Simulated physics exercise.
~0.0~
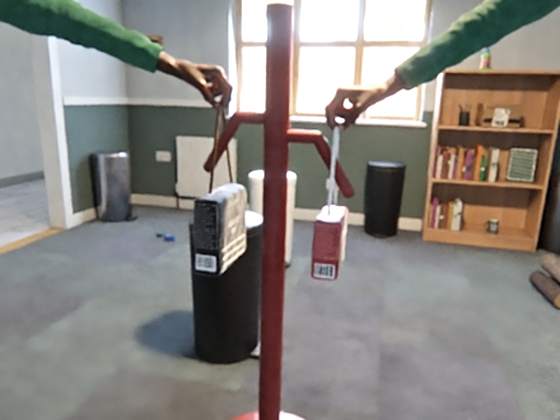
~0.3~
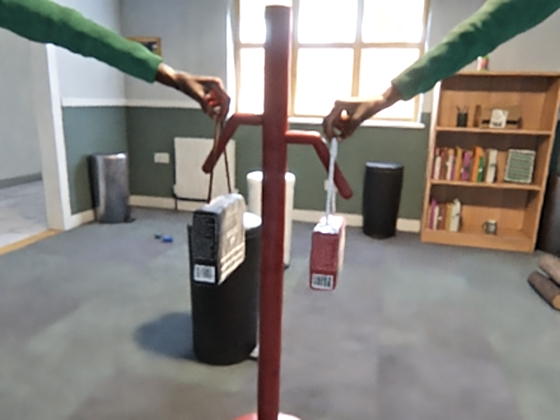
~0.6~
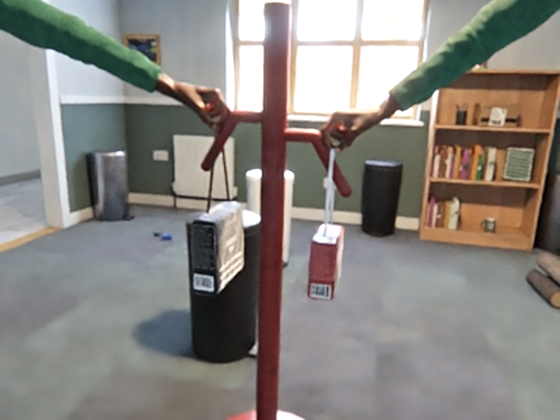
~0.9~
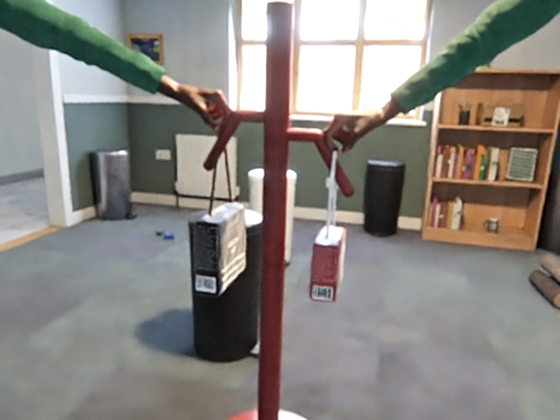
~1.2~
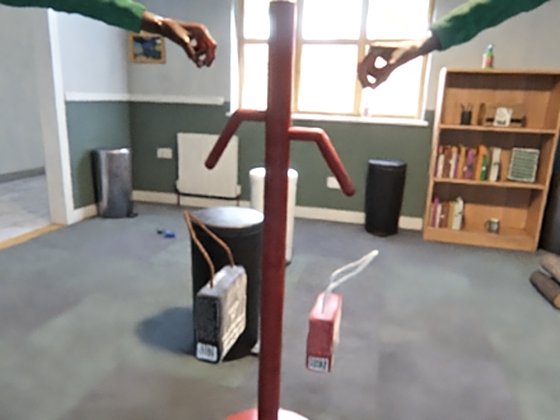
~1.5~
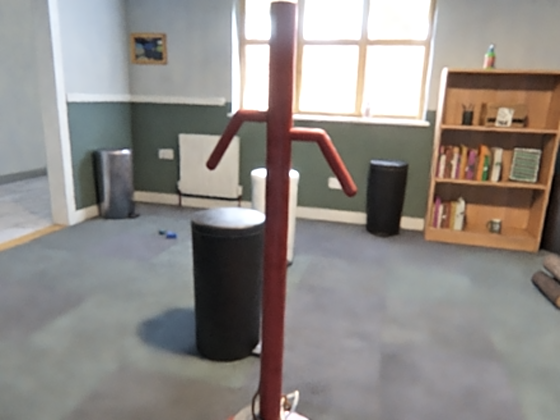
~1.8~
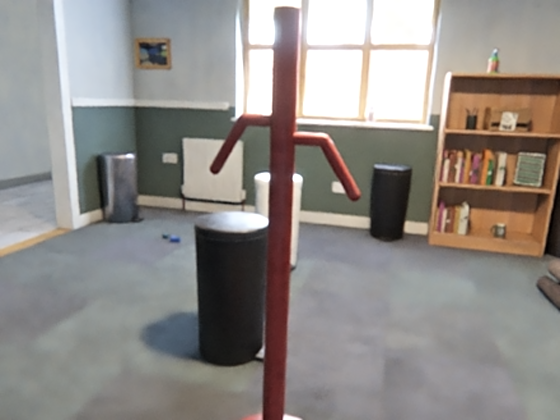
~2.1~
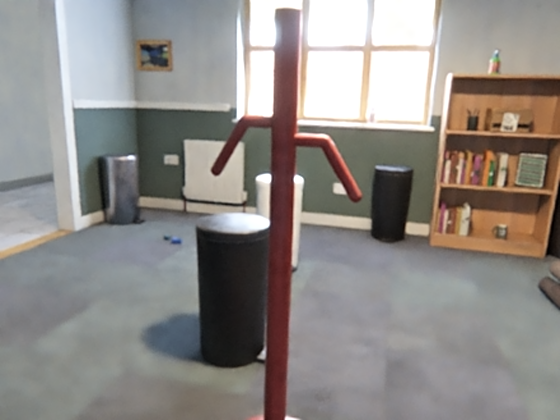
In a room with a bookcase and dark bins, two hands lower a black bag and a red pouch by their loops beside a red stand's sloping pegs, then let go. Both drop toward the stand's base and pass out of view, leaving the pegs empty.
